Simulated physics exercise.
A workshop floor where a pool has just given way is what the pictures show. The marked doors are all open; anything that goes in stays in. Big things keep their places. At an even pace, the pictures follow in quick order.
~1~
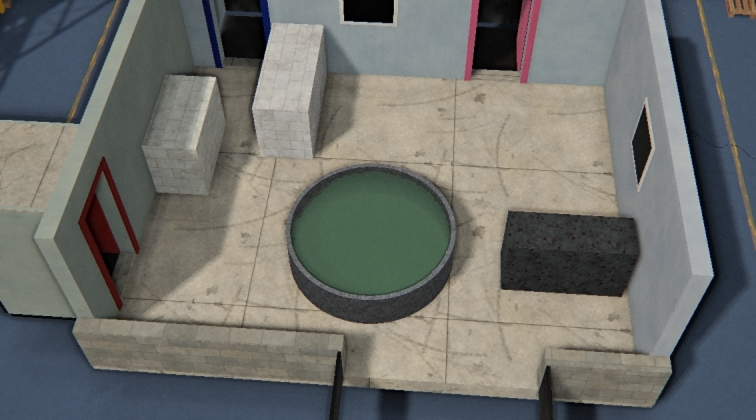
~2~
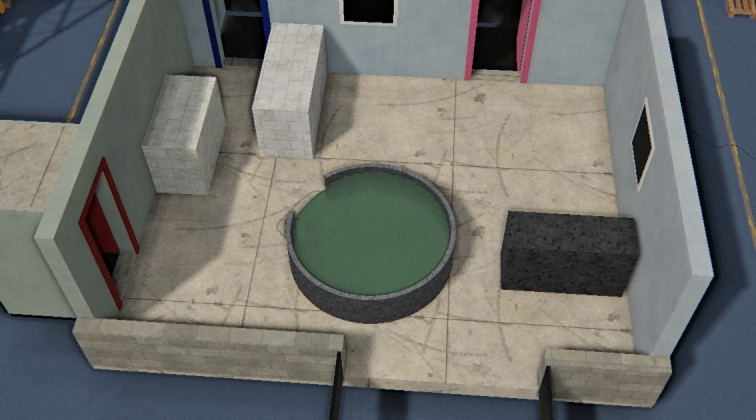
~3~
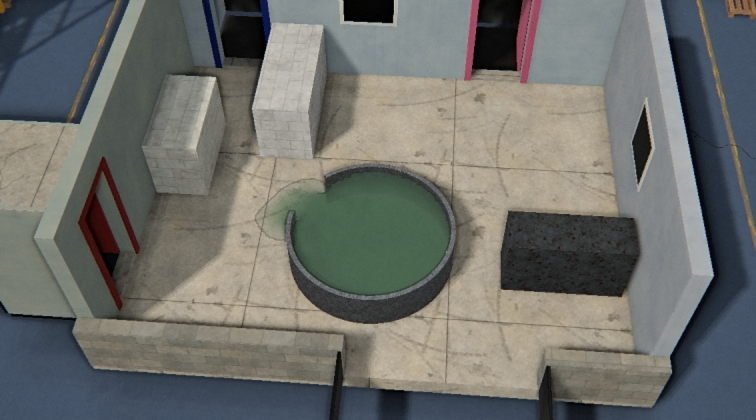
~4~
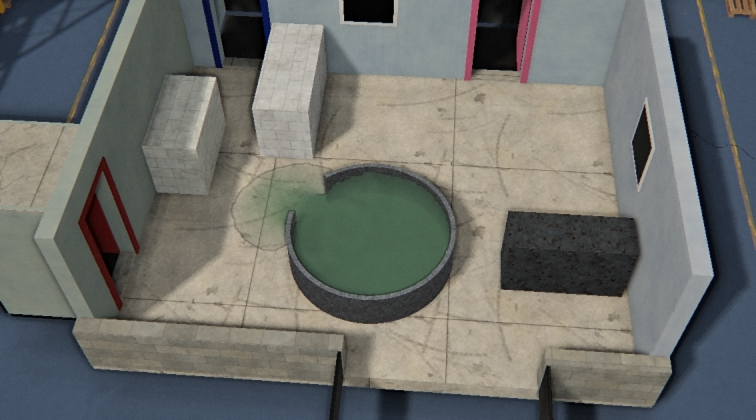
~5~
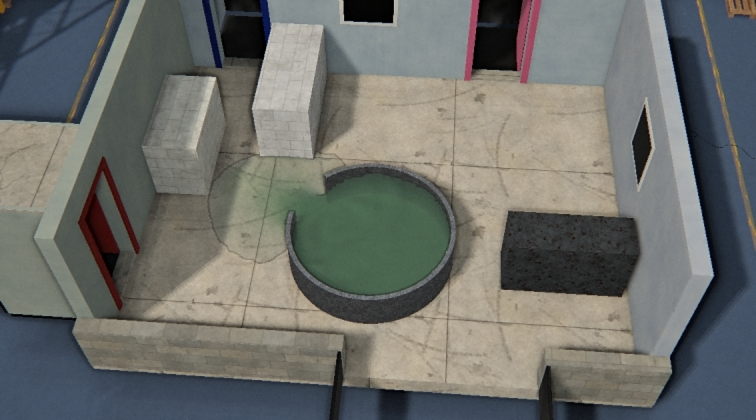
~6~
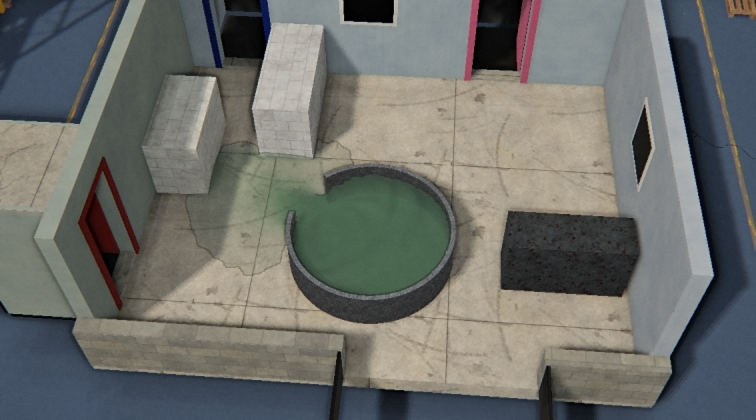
At the start, a round, dark-rimmed pool of green water sits whole and still on a pale workshop floor among large blocks. A gap opens in the upper left of its rim, and a thin greenish sheet pours out, spreading steadily leftward across the floor toward the pale blocks, which stay put.
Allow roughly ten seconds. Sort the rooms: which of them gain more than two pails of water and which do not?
The blue door gains more; the pink door gains no more; the red door gains more.
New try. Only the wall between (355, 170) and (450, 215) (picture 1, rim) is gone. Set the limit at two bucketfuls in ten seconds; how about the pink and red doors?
The pink door exceeds the mark, and the red door remains below.
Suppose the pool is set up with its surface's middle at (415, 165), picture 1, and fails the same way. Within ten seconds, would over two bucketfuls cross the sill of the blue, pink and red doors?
Then: The blue door takes less, the pink door is under, the red door keeps below it.
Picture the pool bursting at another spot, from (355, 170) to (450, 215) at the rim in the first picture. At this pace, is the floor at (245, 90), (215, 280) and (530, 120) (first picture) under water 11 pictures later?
Listed order gives left alone; left alone; sopping.
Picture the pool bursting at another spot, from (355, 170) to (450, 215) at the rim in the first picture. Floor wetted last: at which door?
It is the one in red.
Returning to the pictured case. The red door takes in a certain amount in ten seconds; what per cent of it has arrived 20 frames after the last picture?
It should be near 10 percent of the ten-second total.
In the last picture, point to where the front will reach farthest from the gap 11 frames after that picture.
At roughly (194, 70).
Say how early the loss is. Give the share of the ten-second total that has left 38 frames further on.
Estimate: Some 55 %.
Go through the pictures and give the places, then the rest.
In the first picture, the pool at (371, 231) is whole and still.
In the second picture, water pours out at (309, 211) and has run to a hidden place.
In the third picture, the front is at (261, 217), out from the gap at (309, 212).
In the fourth picture, the front is at (243, 195), out from the gap at (309, 212).
In the fifth picture, the front is at (222, 180), out from the gap at (309, 212).
In the sixth picture, the front is at (222, 150), out from the gap at (309, 211).
A moment on, water covers 20 % of the floor; the blue door not reached, the pink door not reached, the red door not reached.
Next, water covers 25 % of the floor; the blue door under two buckets in, the pink door not reached, the red door wet at the sill, nothing in.
Then, water covers 35 % of the floor; the blue door far over two buckets in, the pink door not reached, the red door under two buckets in.
Later, water covers 55 % of the floor; the blue door far over two buckets in, the pink door wet at the sill, nothing in, the red door over two buckets in.
In the end, water covers 75 % of the floor; the blue door far over two buckets in, the pink door wet at the sill, nothing in, the red door over two buckets in.
